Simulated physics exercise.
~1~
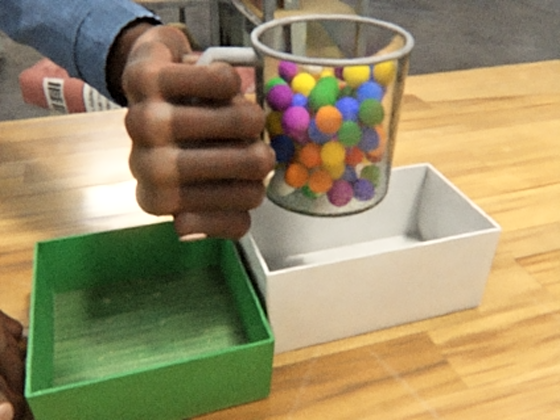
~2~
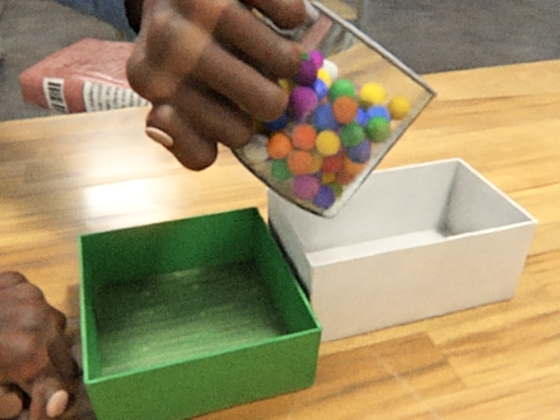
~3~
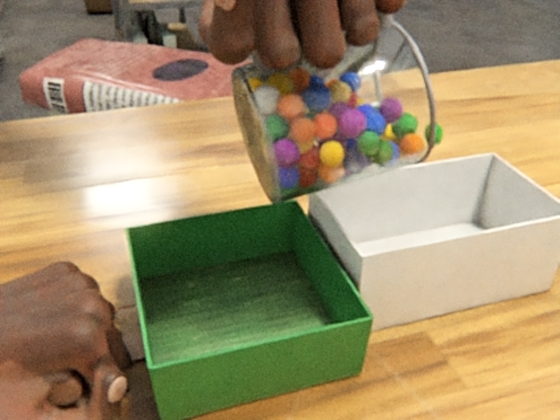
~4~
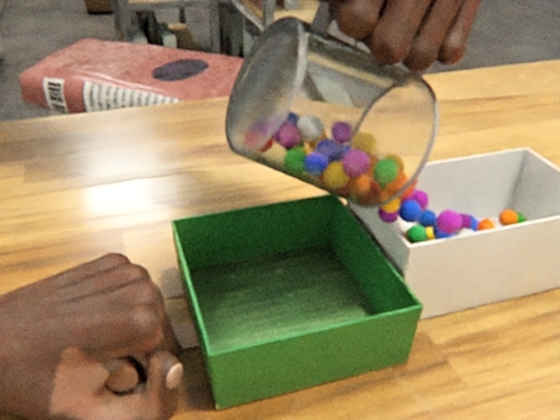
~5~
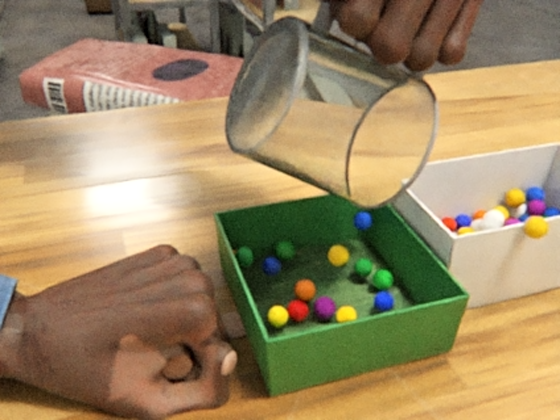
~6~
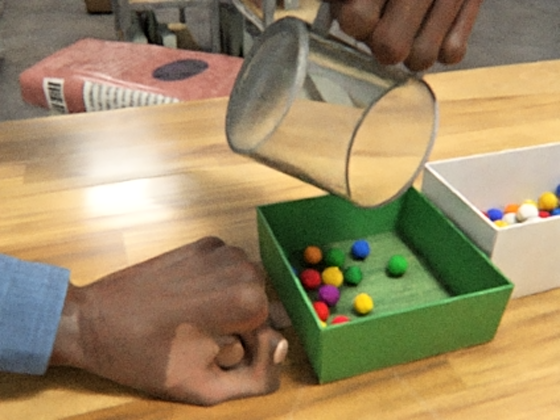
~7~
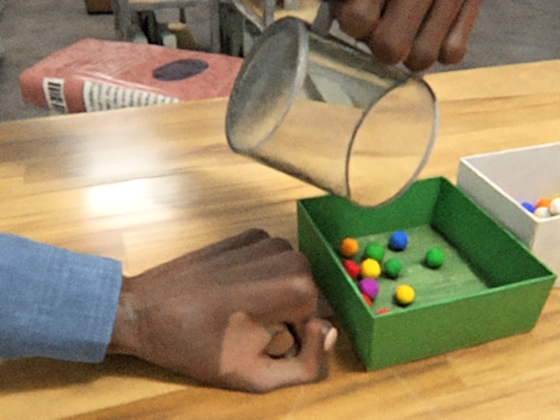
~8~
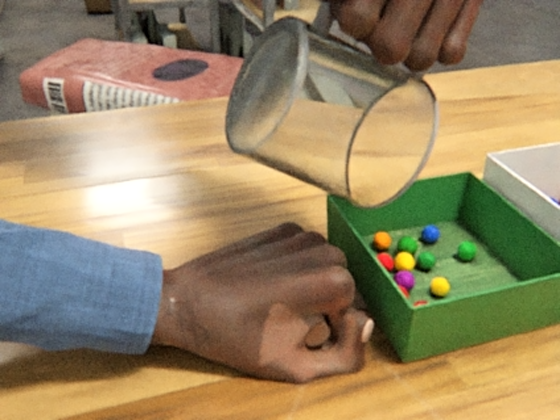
On a wooden table, a hand tips colourful balls from a clear cup into white and green boxes as both slide right.
